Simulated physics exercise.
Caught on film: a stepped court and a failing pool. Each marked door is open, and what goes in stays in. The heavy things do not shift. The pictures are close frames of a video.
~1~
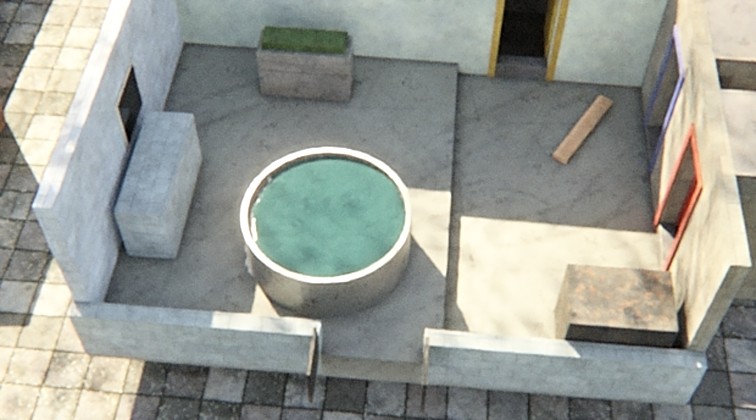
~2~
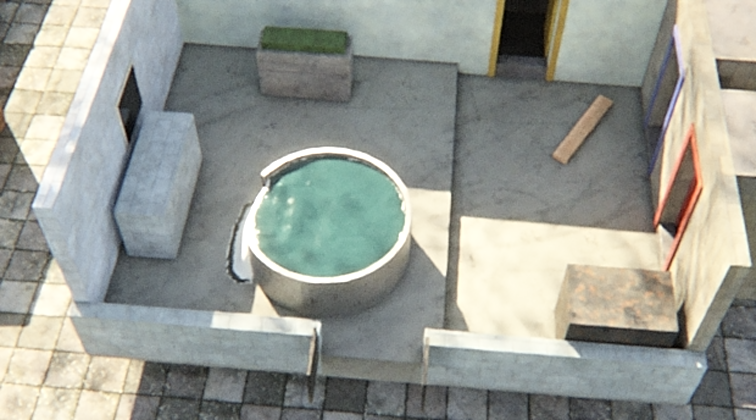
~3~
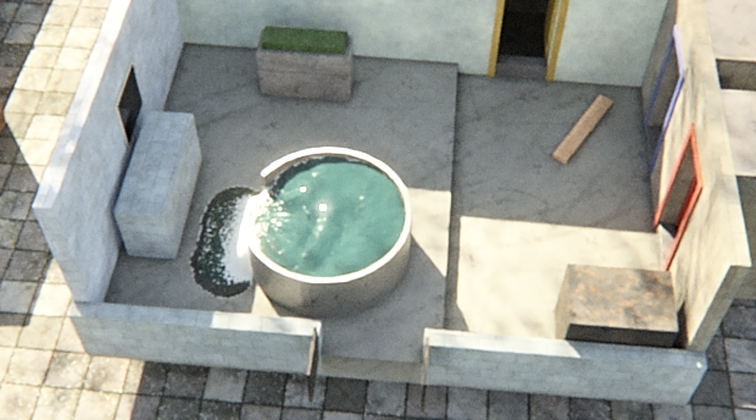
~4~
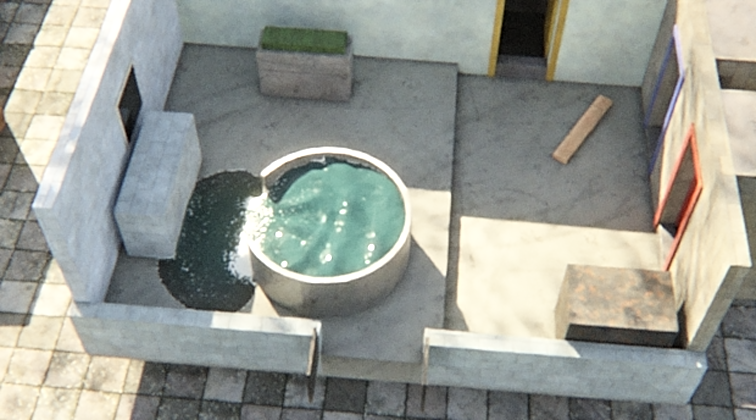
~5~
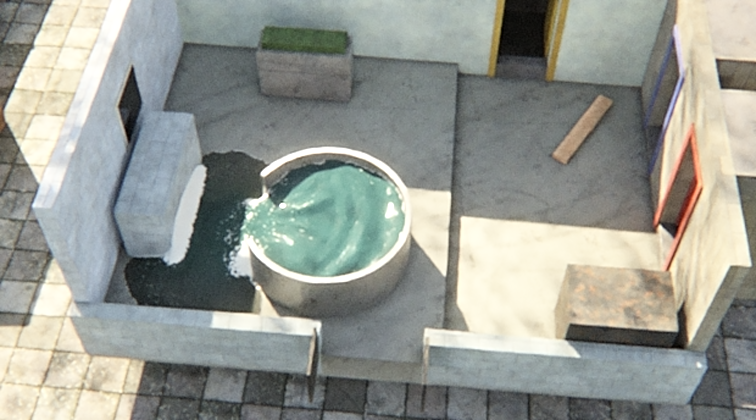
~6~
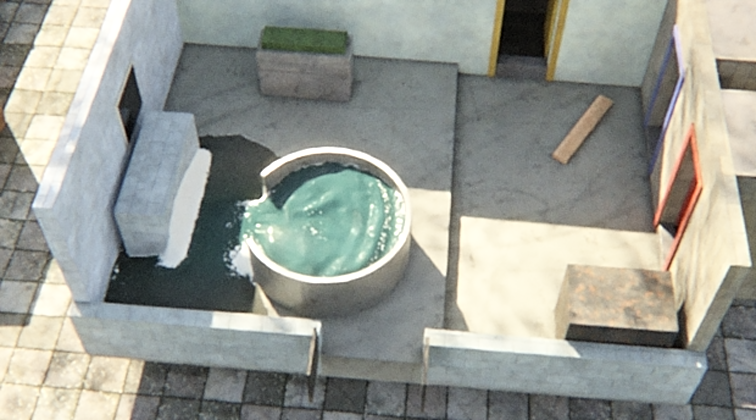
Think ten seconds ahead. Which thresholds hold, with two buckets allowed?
The blue door admits no more than that; the yellow door admits no more than that; the red door admits no more than that.
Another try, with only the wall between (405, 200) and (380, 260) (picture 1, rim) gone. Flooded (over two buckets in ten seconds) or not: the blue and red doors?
Then: The blue door takes more, the red door floods.
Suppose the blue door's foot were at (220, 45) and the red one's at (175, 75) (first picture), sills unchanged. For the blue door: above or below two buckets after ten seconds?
My reading: The blue door passes that mark.
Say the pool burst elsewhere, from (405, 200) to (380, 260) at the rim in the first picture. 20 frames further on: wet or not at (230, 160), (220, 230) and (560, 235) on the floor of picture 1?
In turn: Not flooded, dry, covered.
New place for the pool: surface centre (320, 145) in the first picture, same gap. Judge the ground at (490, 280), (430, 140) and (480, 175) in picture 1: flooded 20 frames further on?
In turn: Flooded, not flooded, free of water.
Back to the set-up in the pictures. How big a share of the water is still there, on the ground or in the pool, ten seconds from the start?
Near 94 in a hundred.
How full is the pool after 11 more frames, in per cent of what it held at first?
Near 50 in a hundred.
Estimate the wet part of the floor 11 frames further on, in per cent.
Roughly 30 per cent.
A moment on, water covers 20 % of the floor; the blue door not reached, the yellow door not reached, the red door not reached.
Next, water covers 30 % of the floor; the blue door not reached, the yellow door not reached, the red door not reached.
Then, water covers 55 % of the floor; the blue door not reached, the yellow door not reached, the red door not reached.
Later, water covers 85 % of the floor; the blue door not reached, the yellow door wet at the sill, nothing in, the red door wet at the sill, nothing in.
In the end, water covers 95 % of the floor; the blue door wet at the sill, nothing in, the yellow door wet at the sill, nothing in, the red door wet at the sill, nothing in.
